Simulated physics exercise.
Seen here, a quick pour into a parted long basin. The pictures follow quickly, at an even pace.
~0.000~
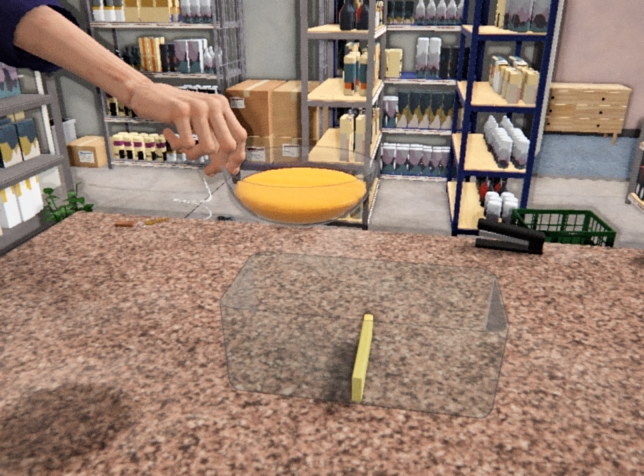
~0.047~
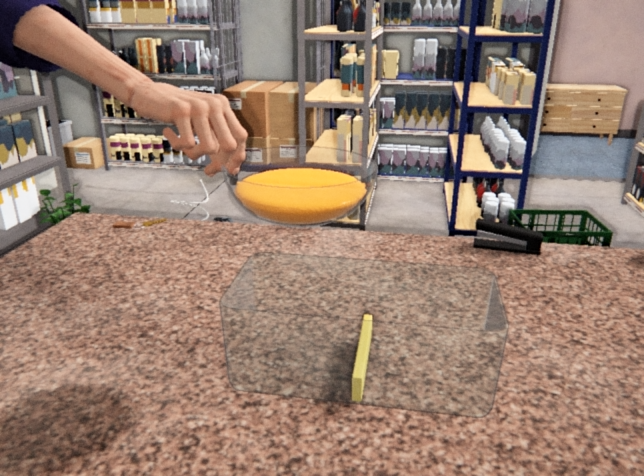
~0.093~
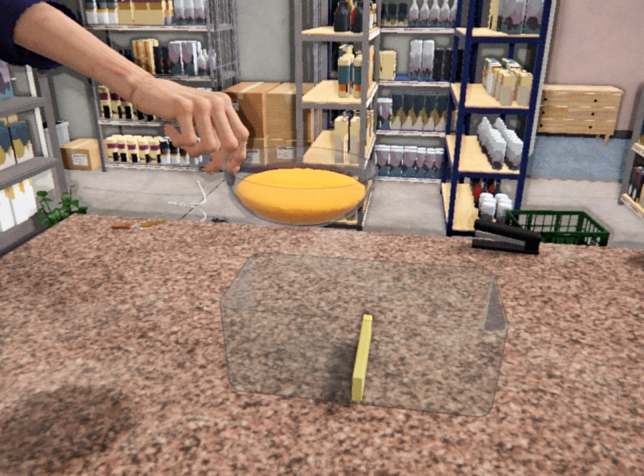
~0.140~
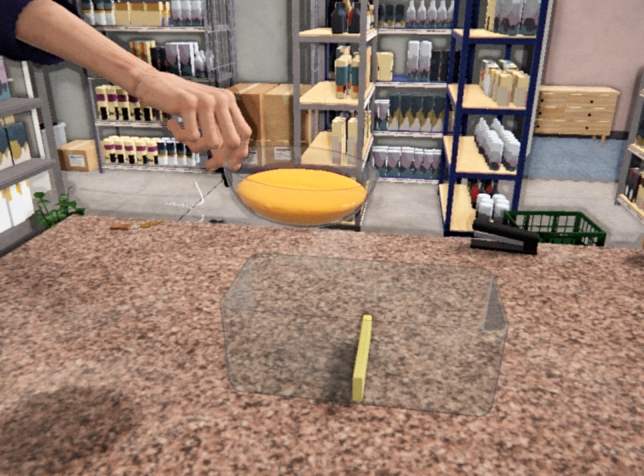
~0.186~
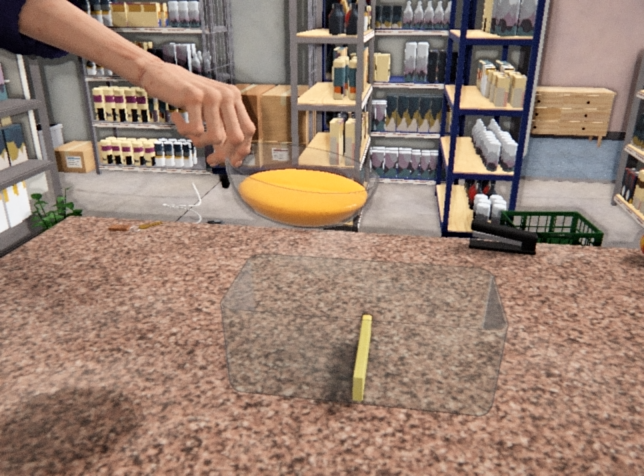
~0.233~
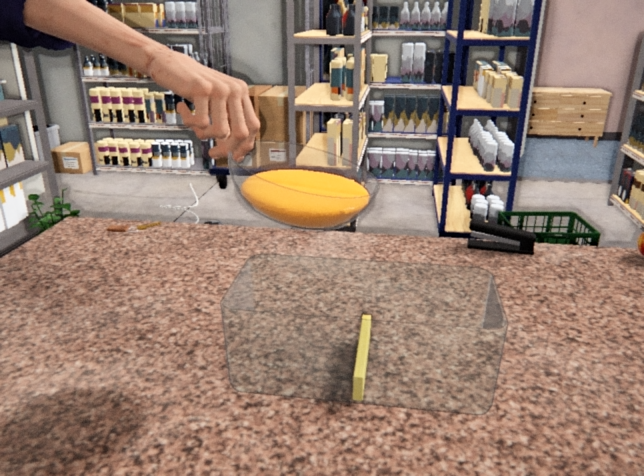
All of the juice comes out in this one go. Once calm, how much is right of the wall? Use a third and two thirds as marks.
In the end over two thirds is right of the wall.
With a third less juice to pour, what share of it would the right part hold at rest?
Near 75 %.
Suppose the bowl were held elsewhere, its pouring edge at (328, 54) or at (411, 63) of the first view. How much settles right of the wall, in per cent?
About 60 and 85 per cent.
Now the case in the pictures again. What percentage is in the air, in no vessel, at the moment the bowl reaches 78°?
Near 35 %.
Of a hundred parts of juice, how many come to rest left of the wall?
Close to 20 per cent.
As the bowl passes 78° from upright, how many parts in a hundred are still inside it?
It comes to 20 per cent or so.
A moment on, the bowl is tipped on its side and 18 per cent is still to pour, 0 is left of the wall and 47 right of it.
Next, the bowl is tipped right over and 0 per cent is still to pour, 22 is left of the wall and 78 right of it.
Then the bowl is tipped right over and 0 per cent is still to pour, 21 is left of the wall and 78 right of it.
Later the bowl is tipped right over and 0 per cent is still to pour, 21 is left of the wall and 78 right of it.
At rest 21 per cent lies left of the wall, 78 right of it and 1 outside.
